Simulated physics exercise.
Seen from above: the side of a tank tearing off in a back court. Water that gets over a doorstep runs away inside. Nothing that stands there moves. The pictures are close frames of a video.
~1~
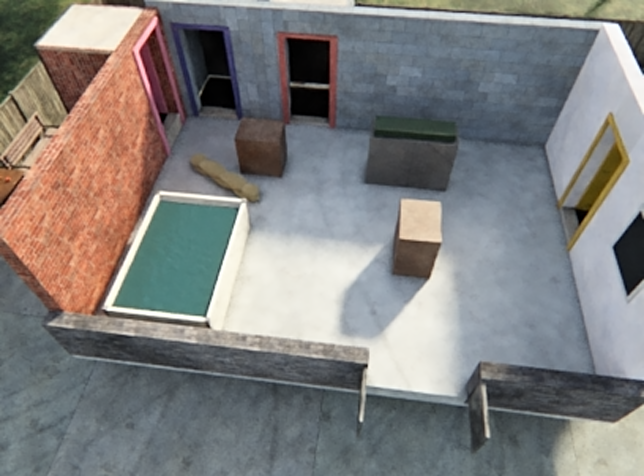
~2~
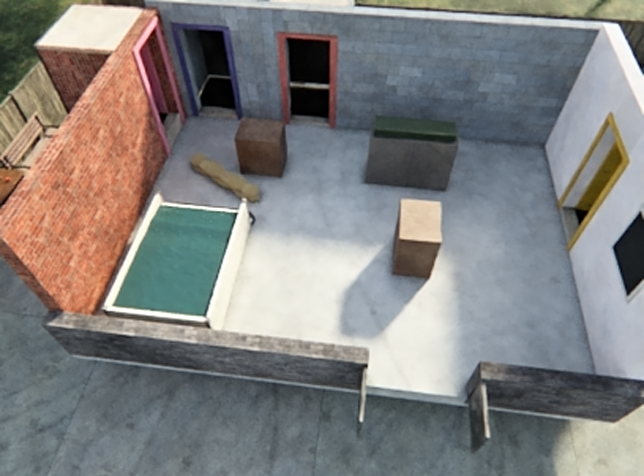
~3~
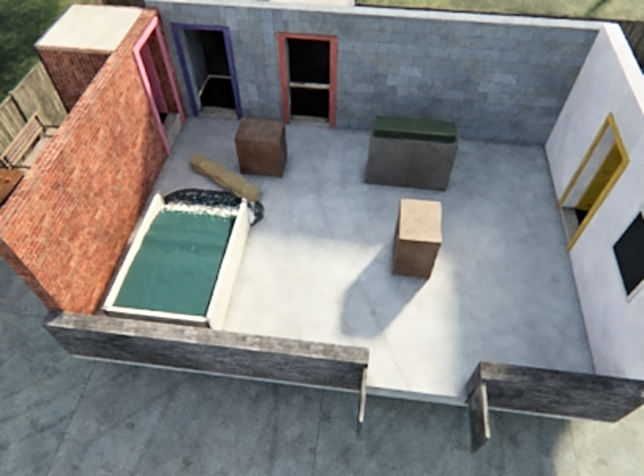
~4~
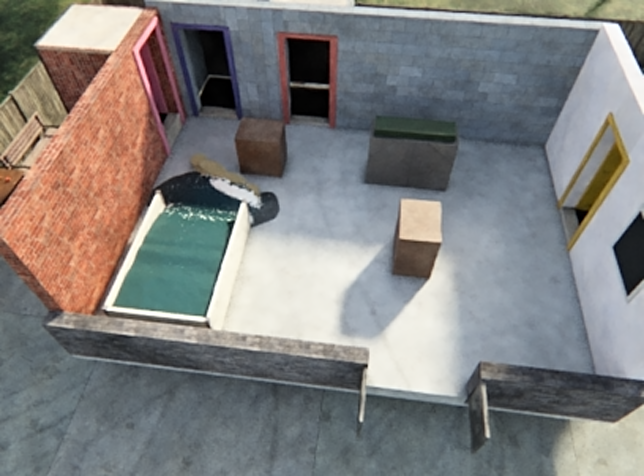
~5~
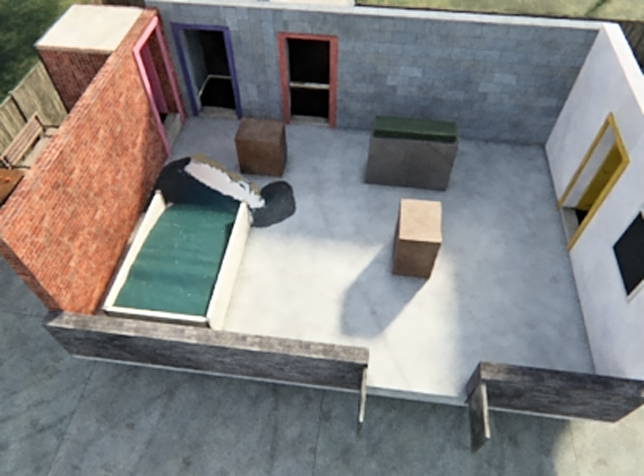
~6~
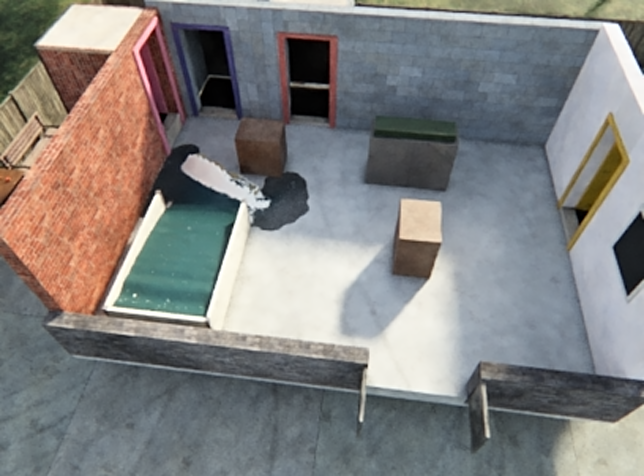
A back court is seen from above by a still camera, with a red brick wall at left, a grey block wall behind and a white wall with a yellow-framed opening at right. A pale-rimmed tank of green water sits at left, near a tan log, a brown box and other blocks. The tank's far side opens, and foaming water pours out, spreading darkly backward and rightward around the log.
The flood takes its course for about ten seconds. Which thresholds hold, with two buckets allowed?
One by one: The pink door admits no more than that; the blue door lets in a lot; the red door admits no more than that; the yellow door admits no more than that.
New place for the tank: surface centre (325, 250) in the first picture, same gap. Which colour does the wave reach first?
The red one.
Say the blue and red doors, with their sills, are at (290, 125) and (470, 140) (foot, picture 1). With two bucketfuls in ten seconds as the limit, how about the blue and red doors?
In short: The blue one lets less in; the red one stays under.
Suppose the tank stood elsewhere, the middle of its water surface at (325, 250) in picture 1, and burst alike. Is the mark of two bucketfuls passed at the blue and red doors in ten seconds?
The blue one holds, the red one takes more.
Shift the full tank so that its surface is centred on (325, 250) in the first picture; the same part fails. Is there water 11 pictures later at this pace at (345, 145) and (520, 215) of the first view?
In that order: Under water, awash.
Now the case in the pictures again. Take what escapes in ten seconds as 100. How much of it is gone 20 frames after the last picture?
About 55 per cent.
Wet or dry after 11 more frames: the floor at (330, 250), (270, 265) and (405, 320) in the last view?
One after the other: Covered, no water, dry.
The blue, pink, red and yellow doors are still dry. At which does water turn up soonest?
That is the pink-painted one.
A moment on, water covers 20 % of the floor; the pink door wet at the sill, nothing in, the blue door not reached, the red door not reached, the yellow door not reached.
Next, water covers 35 % of the floor; the pink door wet at the sill, nothing in, the blue door over two buckets in, the red door not reached, the yellow door not reached.
Then, water covers 50 % of the floor; the pink door wet at the sill, nothing in, the blue door far over two buckets in, the red door wet at the sill, nothing in, the yellow door not reached.
Later, water covers 75 % of the floor; the pink door wet at the sill, nothing in, the blue door far over two buckets in, the red door wet at the sill, nothing in, the yellow door wet at the sill, nothing in.
In the end, water covers 85 % of the floor; the pink door wet at the sill, nothing in, the blue door far over two buckets in, the red door wet at the sill, nothing in, the yellow door wet at the sill, nothing in.
